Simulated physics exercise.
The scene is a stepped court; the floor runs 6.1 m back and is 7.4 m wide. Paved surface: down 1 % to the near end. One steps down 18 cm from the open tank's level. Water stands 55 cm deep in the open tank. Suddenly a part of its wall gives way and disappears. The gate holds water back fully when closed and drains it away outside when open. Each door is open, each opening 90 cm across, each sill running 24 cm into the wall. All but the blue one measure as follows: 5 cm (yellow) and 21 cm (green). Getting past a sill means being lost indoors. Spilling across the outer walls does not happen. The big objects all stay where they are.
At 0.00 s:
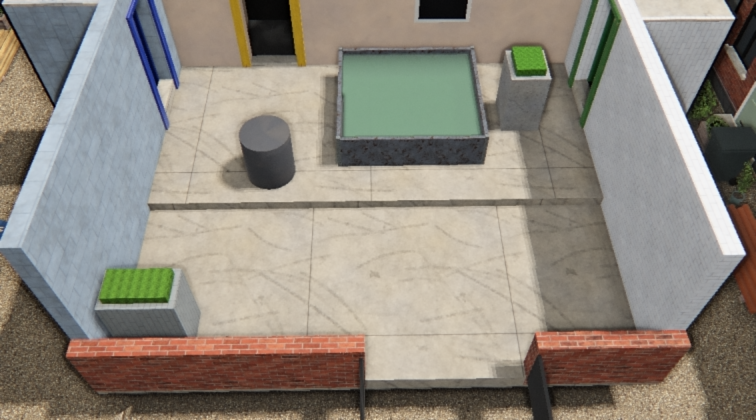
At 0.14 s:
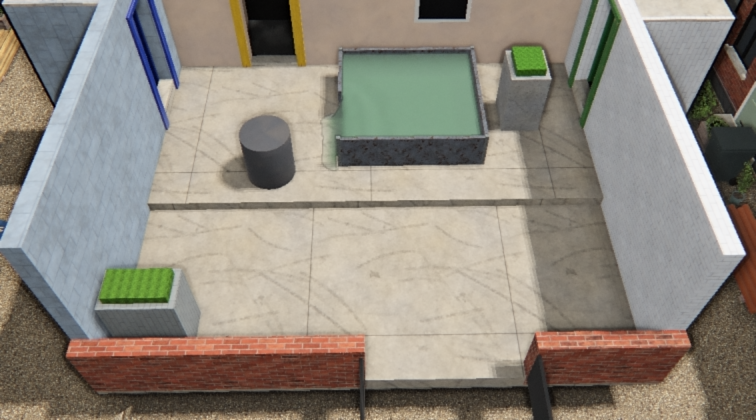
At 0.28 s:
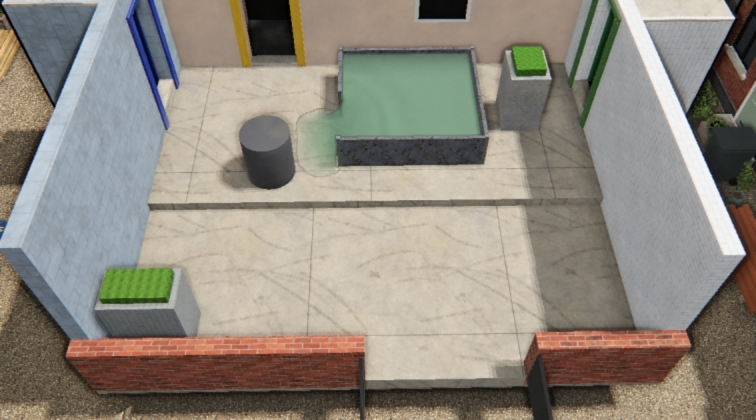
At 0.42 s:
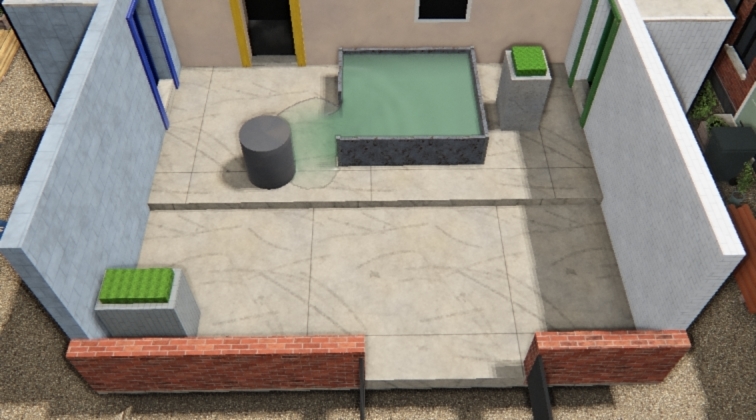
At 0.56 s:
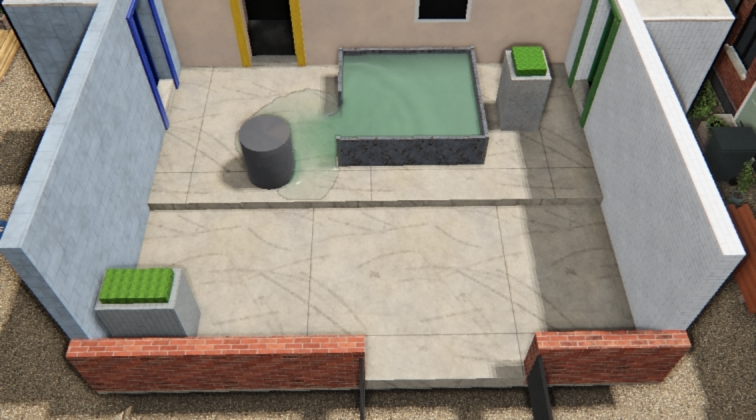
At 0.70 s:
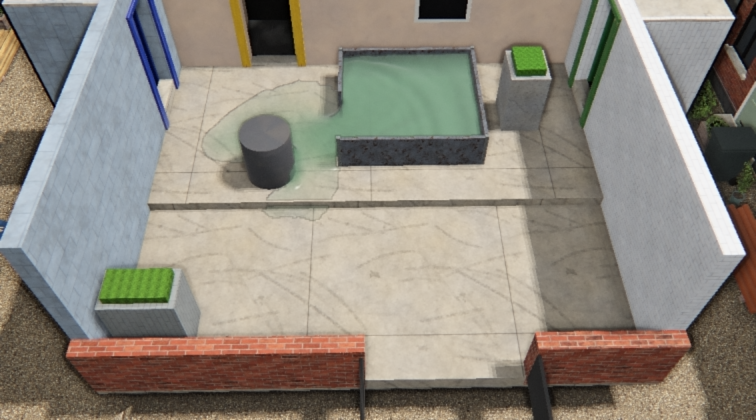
Green water spilling from the left side of a dark-walled tank, spreading thinly across pale paving and around a grey cylinder.
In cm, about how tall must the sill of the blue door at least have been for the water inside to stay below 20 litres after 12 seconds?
It would have had to be close to 21 cm tall.
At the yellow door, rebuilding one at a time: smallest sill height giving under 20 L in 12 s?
Yellow: 8.5 cm.
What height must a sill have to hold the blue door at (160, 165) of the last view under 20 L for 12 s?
14.5 cm.
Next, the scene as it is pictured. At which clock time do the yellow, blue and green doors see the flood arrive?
The yellow door at 1.3 s, the blue door at 1.2 s and the green door at 6.5 s.
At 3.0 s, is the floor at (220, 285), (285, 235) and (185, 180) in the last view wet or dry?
Those three come out soaked, soaked and soaked, in that order.
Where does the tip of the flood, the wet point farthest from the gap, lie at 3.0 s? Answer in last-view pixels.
Look about (139, 367) in the last picture.
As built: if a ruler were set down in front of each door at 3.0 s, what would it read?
Lab note, cm: Yellow 9; blue 27; green 0.
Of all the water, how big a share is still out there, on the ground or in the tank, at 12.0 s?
Around 86 per cent of the water.
After 1.4 s water covers 20 % of the floor, deepest (44 cm) near (297, 161); 17 cm at the blue door, 0 litres in over its 25 cm sill.
After 3.0 s water covers 45 % of the floor, deepest (30 cm) near (183, 104); 27 cm at the blue door, 1 litre in over its 25 cm sill.
After 12.0 s water covers 85 % of the floor, deepest (12 cm) near (113, 367); 7 cm at the blue door, 4 litres in over its 25 cm sill.
At the blue door as built, the water arrived by 1.2 s and peaked near 27 cm at 3.0 s.
With a sill of 19 cm, 41 litres would have come in within the 12 s; with 25.5 cm, 3 litres. So under 20 litres takes about 21 cm.
